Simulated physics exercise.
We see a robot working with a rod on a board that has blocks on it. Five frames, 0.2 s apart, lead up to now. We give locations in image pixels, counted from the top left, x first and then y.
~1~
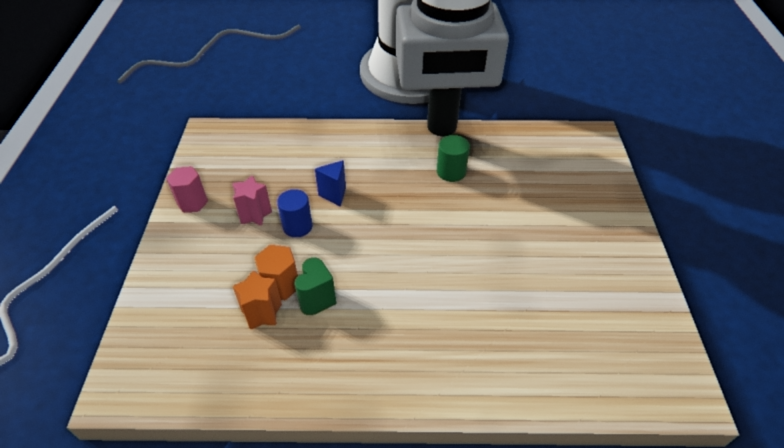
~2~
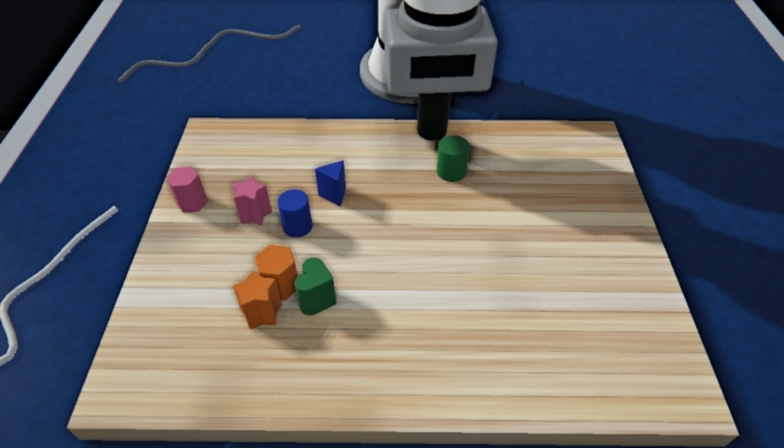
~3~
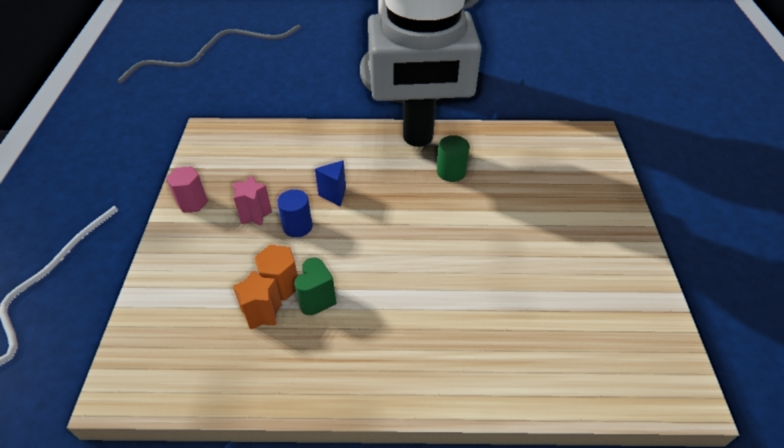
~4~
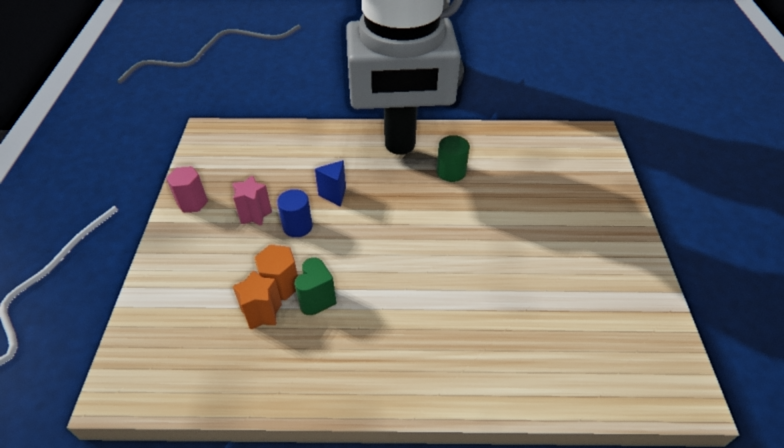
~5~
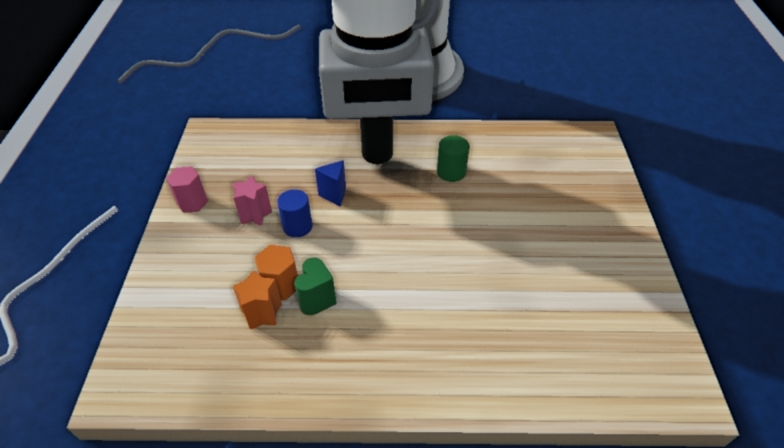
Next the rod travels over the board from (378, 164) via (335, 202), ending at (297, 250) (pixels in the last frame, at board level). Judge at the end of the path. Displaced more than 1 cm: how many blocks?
My guess is two.
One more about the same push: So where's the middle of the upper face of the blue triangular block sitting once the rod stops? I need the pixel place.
(259, 226)
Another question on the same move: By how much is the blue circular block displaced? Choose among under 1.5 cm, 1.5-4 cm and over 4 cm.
Its displacement is above 4 cm.
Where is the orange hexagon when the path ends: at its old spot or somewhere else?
It ends up on the same spot.
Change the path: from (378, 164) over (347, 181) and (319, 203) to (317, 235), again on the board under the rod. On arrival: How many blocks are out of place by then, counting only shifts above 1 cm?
Two blocks move more than 1 cm.
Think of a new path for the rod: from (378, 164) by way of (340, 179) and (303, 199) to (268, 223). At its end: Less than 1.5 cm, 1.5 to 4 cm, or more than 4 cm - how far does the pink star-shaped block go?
Of the three bands, it's 1.5 to 4 cm.
The first path, step by step. One third of the way, rod at (348, 179); blue triangular block at (321, 178).
Two thirds of the way, rod at (320, 209); blue circular block at (263, 218); blue triangular block at (285, 204), turned 30° clockwise.
At the end, rod at (296, 242); orange hexagon not moved; blue circular block at (228, 228); blue triangular block at (259, 226), turned 80° clockwise.
